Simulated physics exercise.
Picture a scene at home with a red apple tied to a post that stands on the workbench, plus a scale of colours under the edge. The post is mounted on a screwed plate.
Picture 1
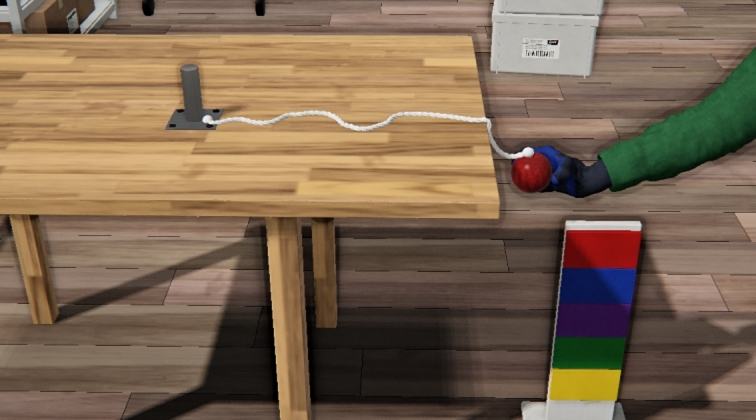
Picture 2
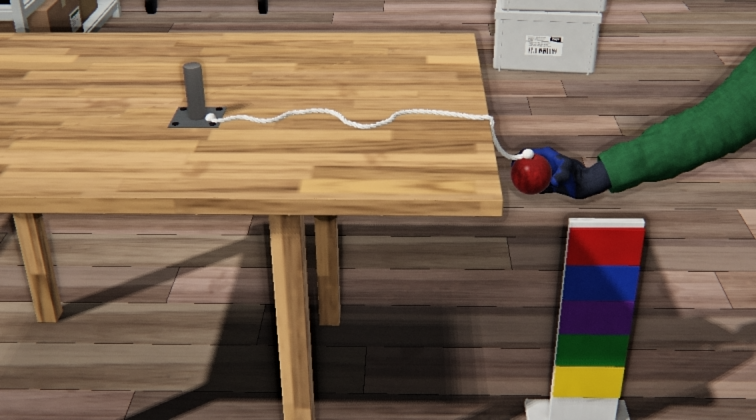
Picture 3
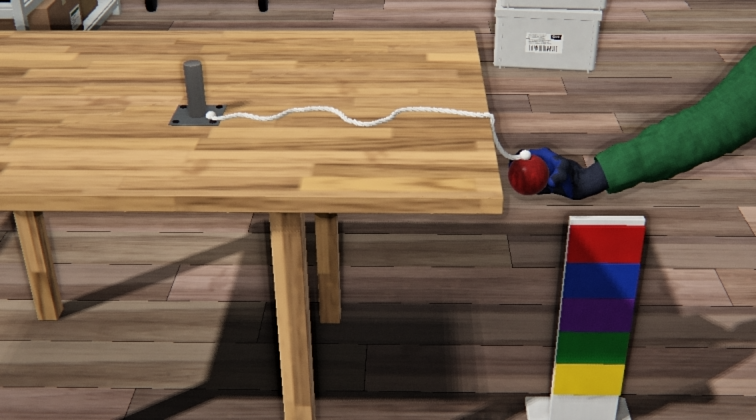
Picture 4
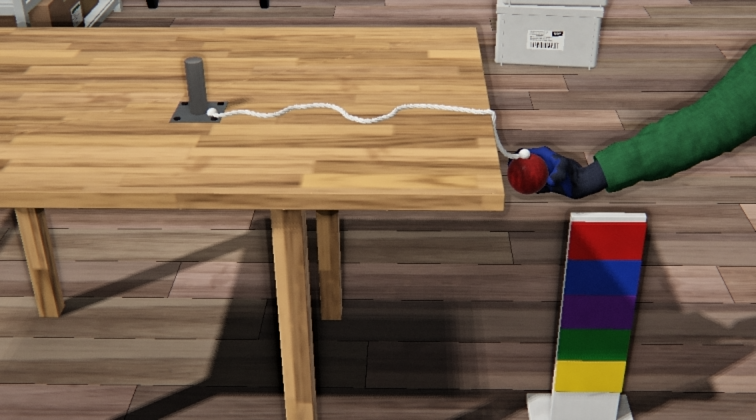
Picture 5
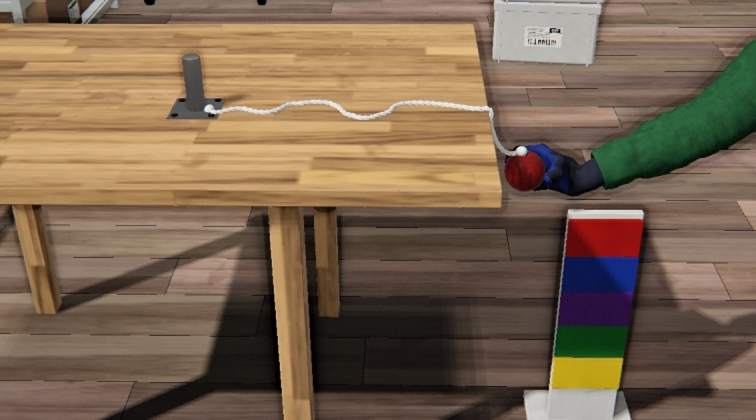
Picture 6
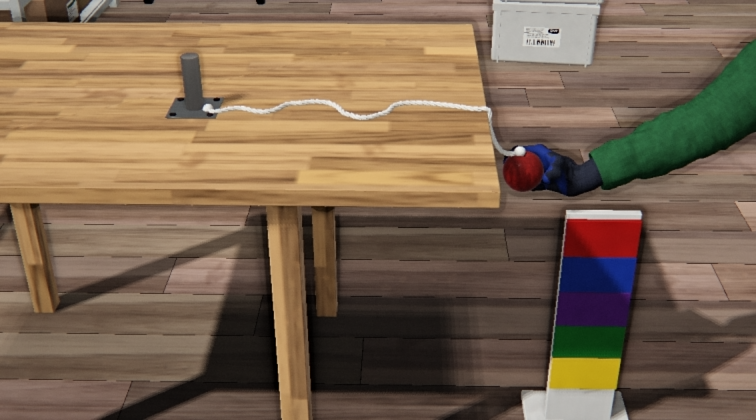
In this clip, a gloved hand in a green sleeve holds a red apple just off the right edge of a wooden workbench, a slack white cord linking it to a post, and apart from slight shifts in view, almost nothing moves.
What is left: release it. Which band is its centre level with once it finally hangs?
Red.
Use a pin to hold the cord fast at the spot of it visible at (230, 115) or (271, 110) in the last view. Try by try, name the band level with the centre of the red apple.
For the first place it's red, and for the second red.
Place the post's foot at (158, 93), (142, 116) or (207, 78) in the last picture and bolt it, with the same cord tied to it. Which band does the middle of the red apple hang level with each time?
In turn, no band, then no band, then red.
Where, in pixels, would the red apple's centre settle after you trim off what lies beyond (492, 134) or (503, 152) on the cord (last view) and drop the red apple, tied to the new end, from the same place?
Try 1: (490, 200); try 2: (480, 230).
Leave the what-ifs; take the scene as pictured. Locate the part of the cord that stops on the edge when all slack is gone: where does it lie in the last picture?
Pixel (438, 104) or thereabouts.
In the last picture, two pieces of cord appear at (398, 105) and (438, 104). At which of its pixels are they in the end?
About (450, 110), and the other about (488, 119).
Early on, apple near (451, 228); level with red.
Midway, apple near (475, 239); level with red.
Finally, apple near (476, 239); level with red. Its middle rests at the red band.
